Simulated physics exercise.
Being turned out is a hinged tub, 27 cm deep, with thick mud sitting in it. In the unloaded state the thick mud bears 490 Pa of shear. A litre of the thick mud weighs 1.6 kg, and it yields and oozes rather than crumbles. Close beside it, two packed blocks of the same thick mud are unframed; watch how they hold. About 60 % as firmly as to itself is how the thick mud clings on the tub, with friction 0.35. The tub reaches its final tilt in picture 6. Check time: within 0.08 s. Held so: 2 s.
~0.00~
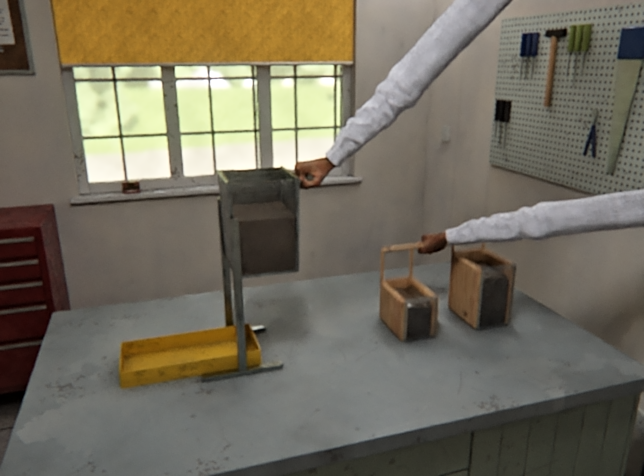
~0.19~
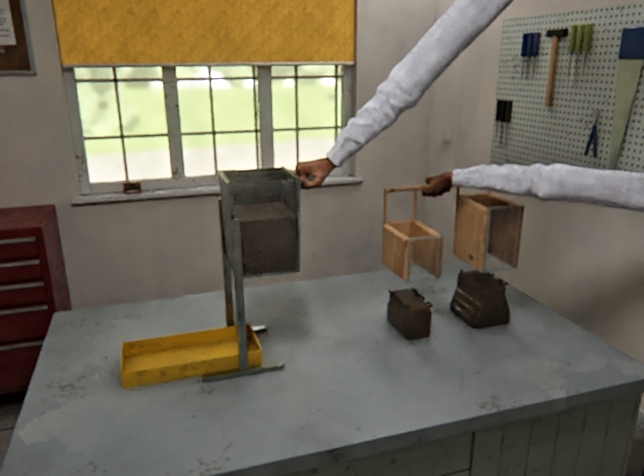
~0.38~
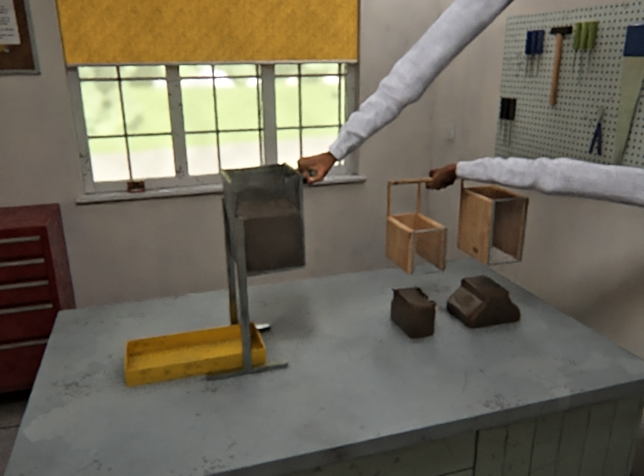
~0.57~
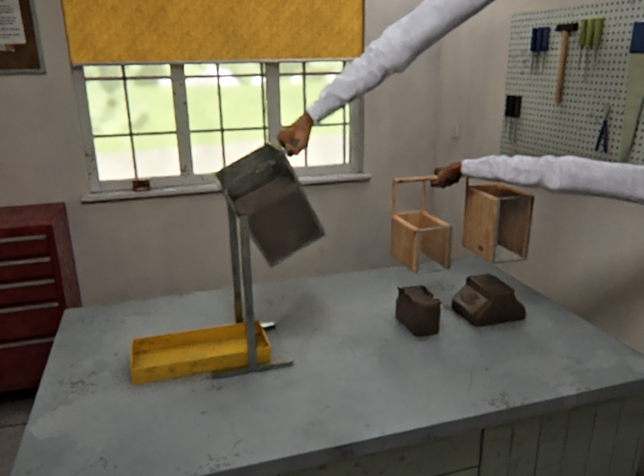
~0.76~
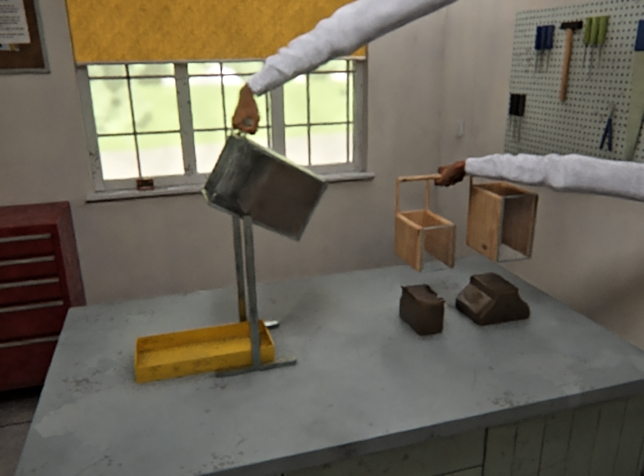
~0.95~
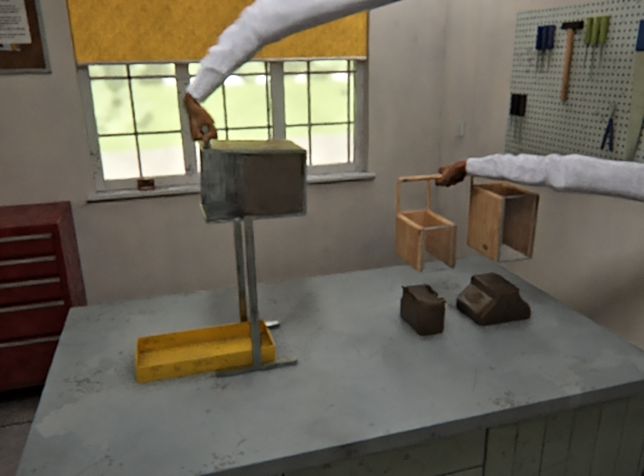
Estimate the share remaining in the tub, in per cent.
Roughly 100 per cent remains in the tub.
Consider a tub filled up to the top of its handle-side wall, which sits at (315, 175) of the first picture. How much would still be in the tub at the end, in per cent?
Then near 65 % stays in the tub.
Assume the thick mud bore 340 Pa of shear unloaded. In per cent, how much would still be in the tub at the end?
The share would be near 75 %.
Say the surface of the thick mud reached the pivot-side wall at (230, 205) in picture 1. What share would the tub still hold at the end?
That works out near 80 %.
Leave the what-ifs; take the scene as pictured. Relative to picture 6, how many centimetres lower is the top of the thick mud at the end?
3 cm.
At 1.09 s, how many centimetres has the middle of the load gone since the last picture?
I'd estimate roughly 2 centimetres.
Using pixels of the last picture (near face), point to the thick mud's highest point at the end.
(275, 166).
After 1.09 s, the tub is at 88 degrees and holds 100 %.
After 1.26 s, the tub is at 88 degrees and holds 100 %.
After 1.43 s, the tub is at 88 degrees and holds 100 %.
After 1.60 s, the tub is at 88 degrees and holds 100 %.
After 2.95 s, the tub is at 88 degrees and holds 100 %.
